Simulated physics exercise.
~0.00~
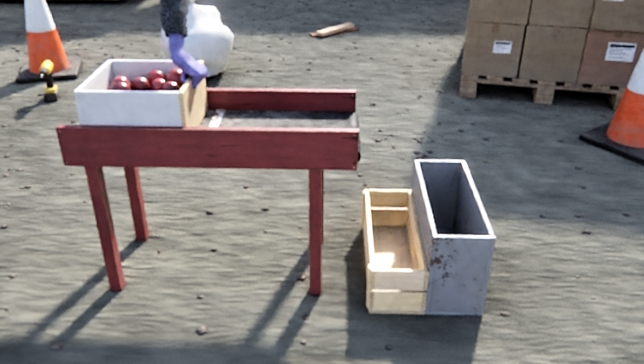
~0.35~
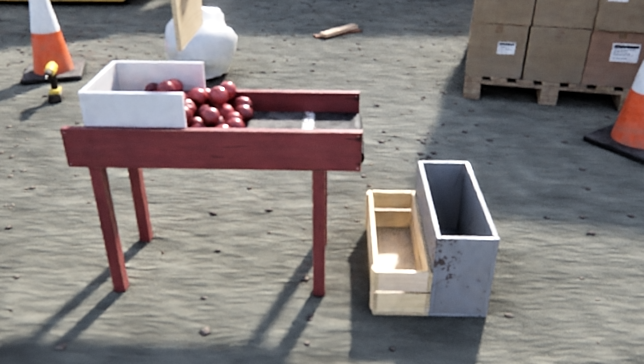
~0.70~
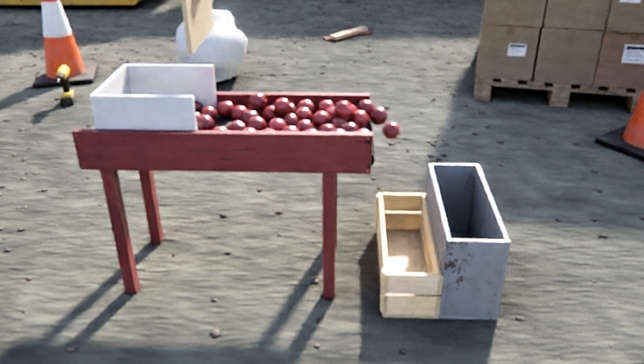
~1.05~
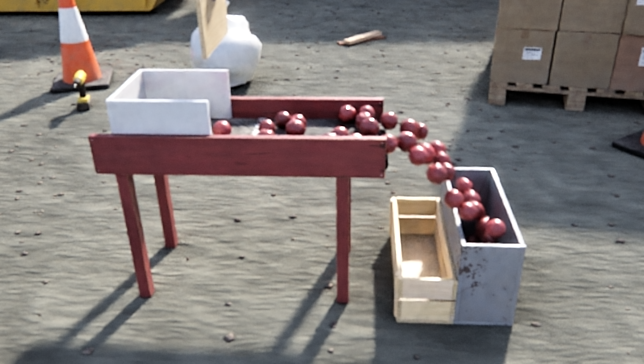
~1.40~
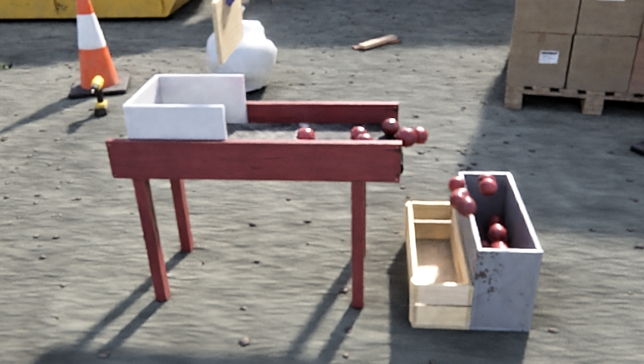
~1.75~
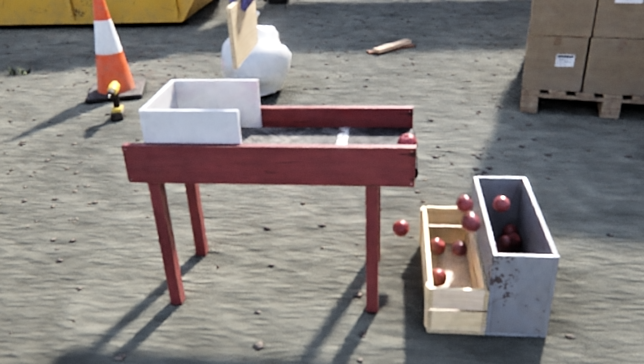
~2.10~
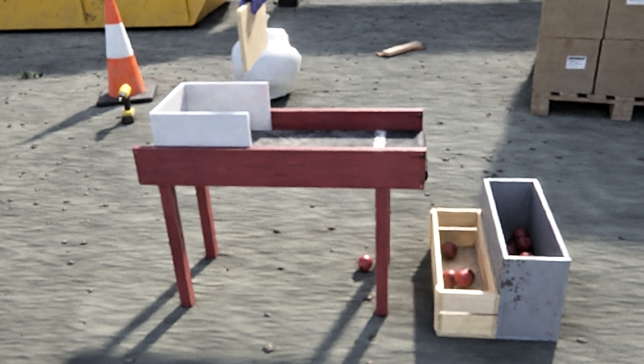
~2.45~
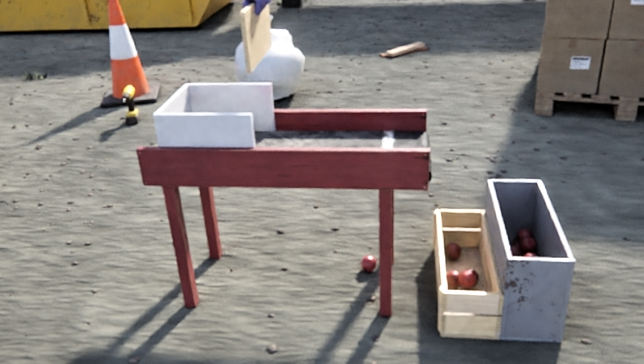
A pile of red apples spilled from a white pen once its gate lifted, rode right along a red-sided conveyor and tumbled off the end, most landing in the grey tub, a few in the wooden tub, and one on the ground beneath the conveyor.
